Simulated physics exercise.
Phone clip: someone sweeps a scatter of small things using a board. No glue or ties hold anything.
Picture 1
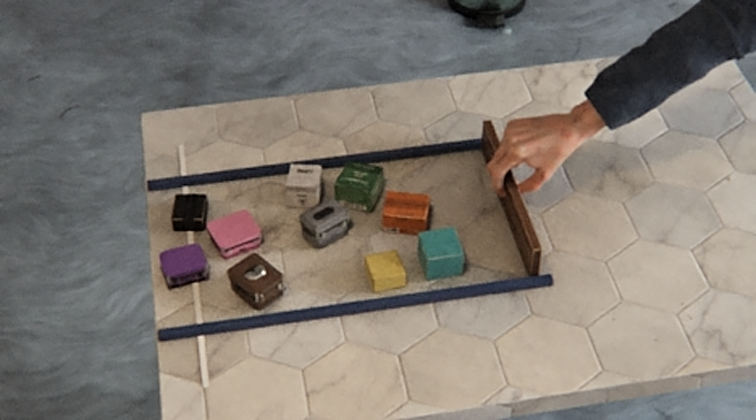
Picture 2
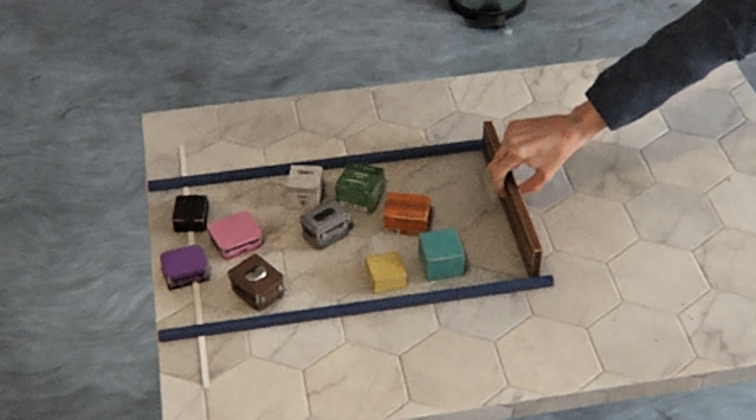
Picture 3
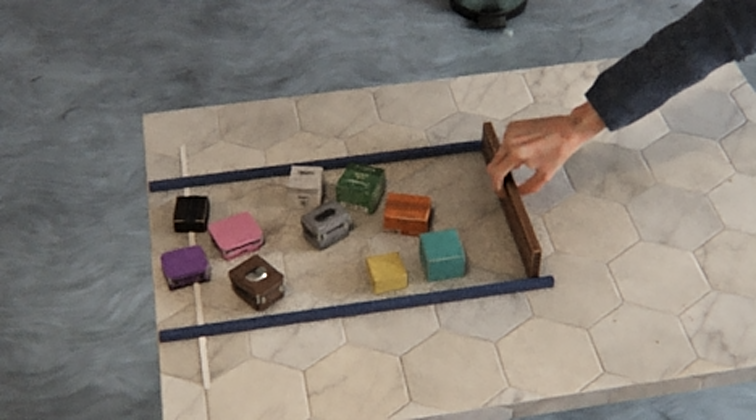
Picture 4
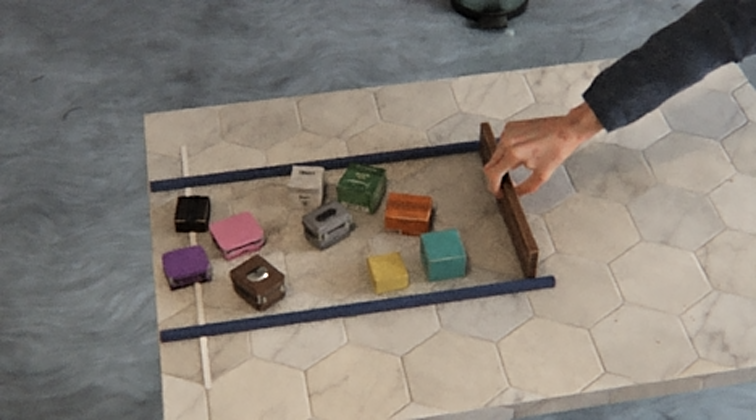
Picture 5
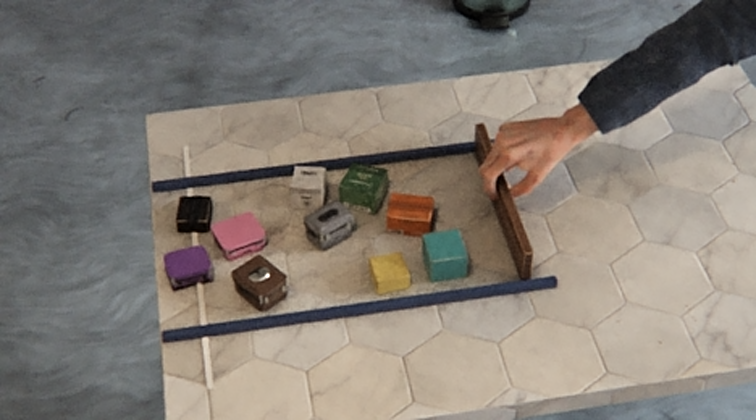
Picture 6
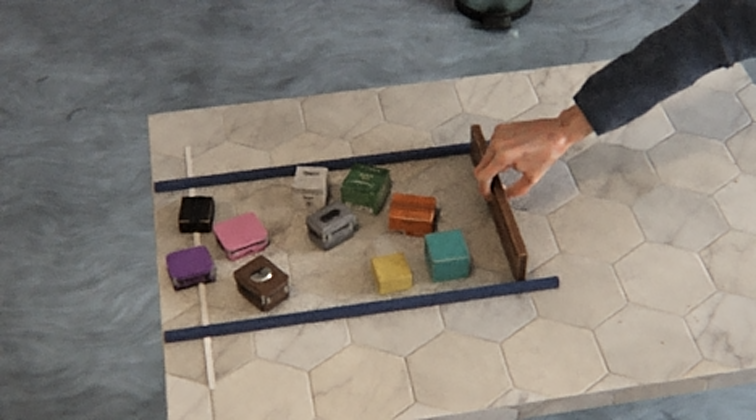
A dark brown board, held by a hand reaching in from the upper right, slides slowly and slightly left between two blue rails on a pale hexagon-tiled surface seen from above at an angle. Between the rails sit black, purple, pink and brown blocks at left, white, grey and green ones mid-way, and orange, yellow and turquoise ones nearer the board. The blocks stay in their arrangement, untouched, while the whole view drifts very slightly.
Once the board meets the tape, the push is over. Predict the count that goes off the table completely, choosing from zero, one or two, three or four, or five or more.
The count is five or more.
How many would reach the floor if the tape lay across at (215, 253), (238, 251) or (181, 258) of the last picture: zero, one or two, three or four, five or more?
More than four; three or four; five or more.
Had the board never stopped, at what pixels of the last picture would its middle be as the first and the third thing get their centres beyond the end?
Its middle is near (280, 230) and then near (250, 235).
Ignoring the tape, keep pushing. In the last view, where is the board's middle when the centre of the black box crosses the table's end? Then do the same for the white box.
Approx. (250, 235) / approx. (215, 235) for the other.
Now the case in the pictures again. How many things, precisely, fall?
My count gives 7.
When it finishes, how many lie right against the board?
It's 3 of them.
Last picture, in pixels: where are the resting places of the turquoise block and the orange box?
One is at about (183, 292), the other at about (176, 252).
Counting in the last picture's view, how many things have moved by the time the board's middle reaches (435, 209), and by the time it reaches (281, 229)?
Moved so far: 2, later 10.
Soon after, none off yet; purple case at rest near (190, 268); black box at rest near (196, 215); pink case at rest near (241, 237).
After that, none off yet; purple case moving near (184, 270); black box at rest near (196, 214); pink case displaced a little near (220, 238).
And then, one off so far; purple case on its way down near (139, 356); black box displaced about its own width near (160, 217); pink case tilting well over near (141, 250).
In the end, the number that fall off is five or more; gone, yellow block, grey case, white box, brown case, pink case, black box and purple case.
